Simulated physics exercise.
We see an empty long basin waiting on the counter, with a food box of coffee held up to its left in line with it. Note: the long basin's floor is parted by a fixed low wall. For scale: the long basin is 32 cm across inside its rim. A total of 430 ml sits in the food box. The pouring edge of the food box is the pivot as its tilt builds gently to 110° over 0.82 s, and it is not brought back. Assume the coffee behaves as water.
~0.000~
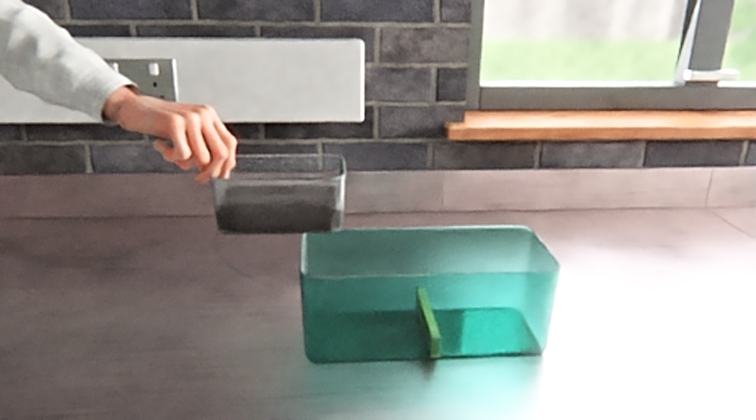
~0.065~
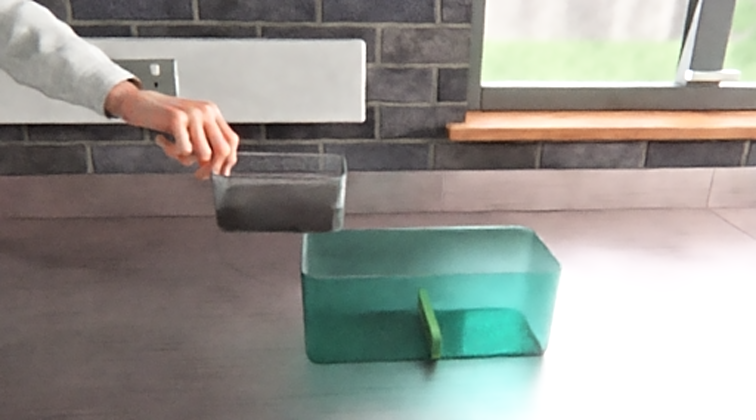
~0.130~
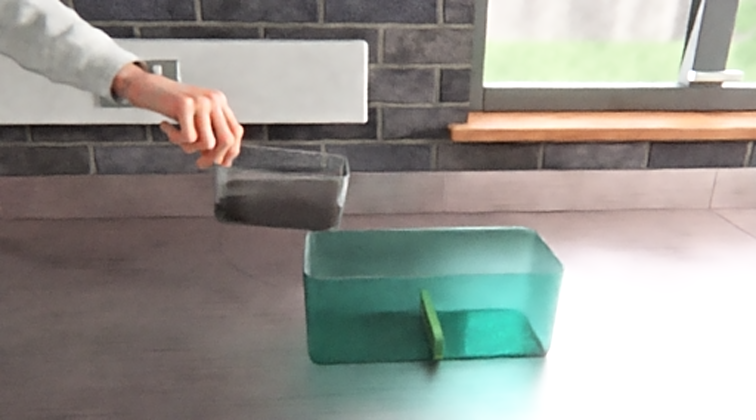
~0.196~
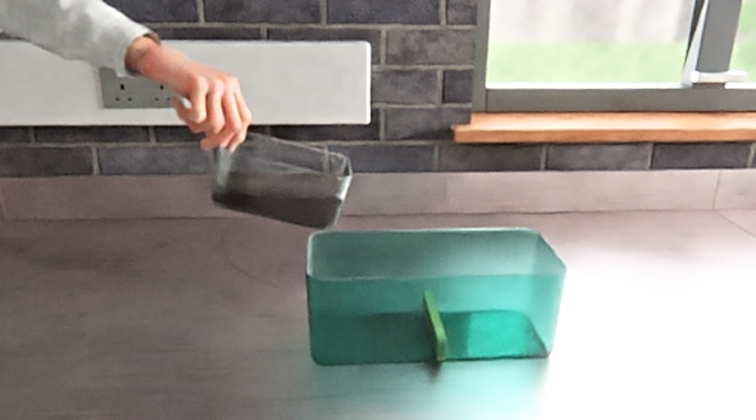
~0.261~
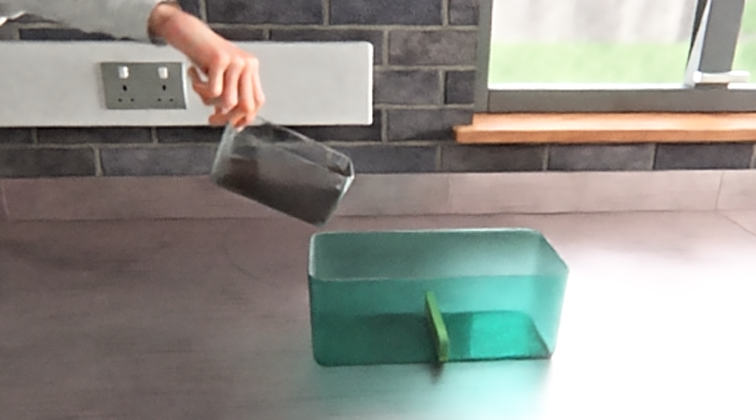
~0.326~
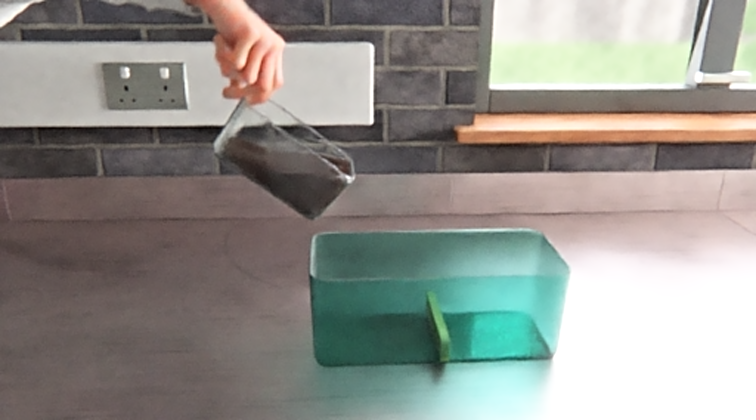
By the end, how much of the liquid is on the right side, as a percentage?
Around 41 percent.
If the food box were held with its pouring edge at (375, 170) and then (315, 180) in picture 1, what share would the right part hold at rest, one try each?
The first try gives 80 percent and the second 15 percent.
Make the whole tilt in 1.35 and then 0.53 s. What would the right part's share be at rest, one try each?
Try 1: Approx. 15 %; try 2: Approx. 55 %.
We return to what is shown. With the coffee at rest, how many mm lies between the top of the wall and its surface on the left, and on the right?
Close to 20 mm left and close to 22 mm right.
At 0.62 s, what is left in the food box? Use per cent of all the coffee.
Around 26 in a hundred.
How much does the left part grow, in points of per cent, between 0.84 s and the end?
Around 16 in a hundred.
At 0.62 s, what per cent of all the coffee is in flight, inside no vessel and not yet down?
Roughly 56 %.
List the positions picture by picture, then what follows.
In the first frame, tilt 0°; pouring edge (344, 167); surface from (222, 195) to (341, 194); the long basin's rim runs from (302, 253) to (545, 248); the wall's top is at (428, 312).
In the second frame, tilt 2°; pouring edge (345, 168); surface from (222, 194) to (341, 192).
In the third frame, tilt 7°; pouring edge (347, 169); surface from (221, 189) to (342, 189).
In the fourth frame, tilt 15°; pouring edge (349, 170); surface from (220, 179) to (342, 183).
In the fifth frame, tilt 25°; pouring edge (351, 170); surface from (218, 162) to (345, 176).
In the sixth frame, tilt 38°; pouring edge (352, 171); surface from (222, 141) to (349, 166).
Then, 0.62 s in, the tilt is 95° and 26 per cent is still to pour, 17 is left of the wall and 0 right of it.
Then, 0.84 s in, the tilt is 110° and 3 per cent is still to pour, 40 is left of the wall and 45 right of it.
Then, 1.07 s in, the tilt is 110° and 0 per cent is still to pour, 57 is left of the wall and 41 right of it.
Then, 1.32 s in, the tilt is 110° and 0 per cent is still to pour, 57 is left of the wall and 41 right of it.
Finally, 57 per cent lies left of the wall, 41 right of it and 2 outside.
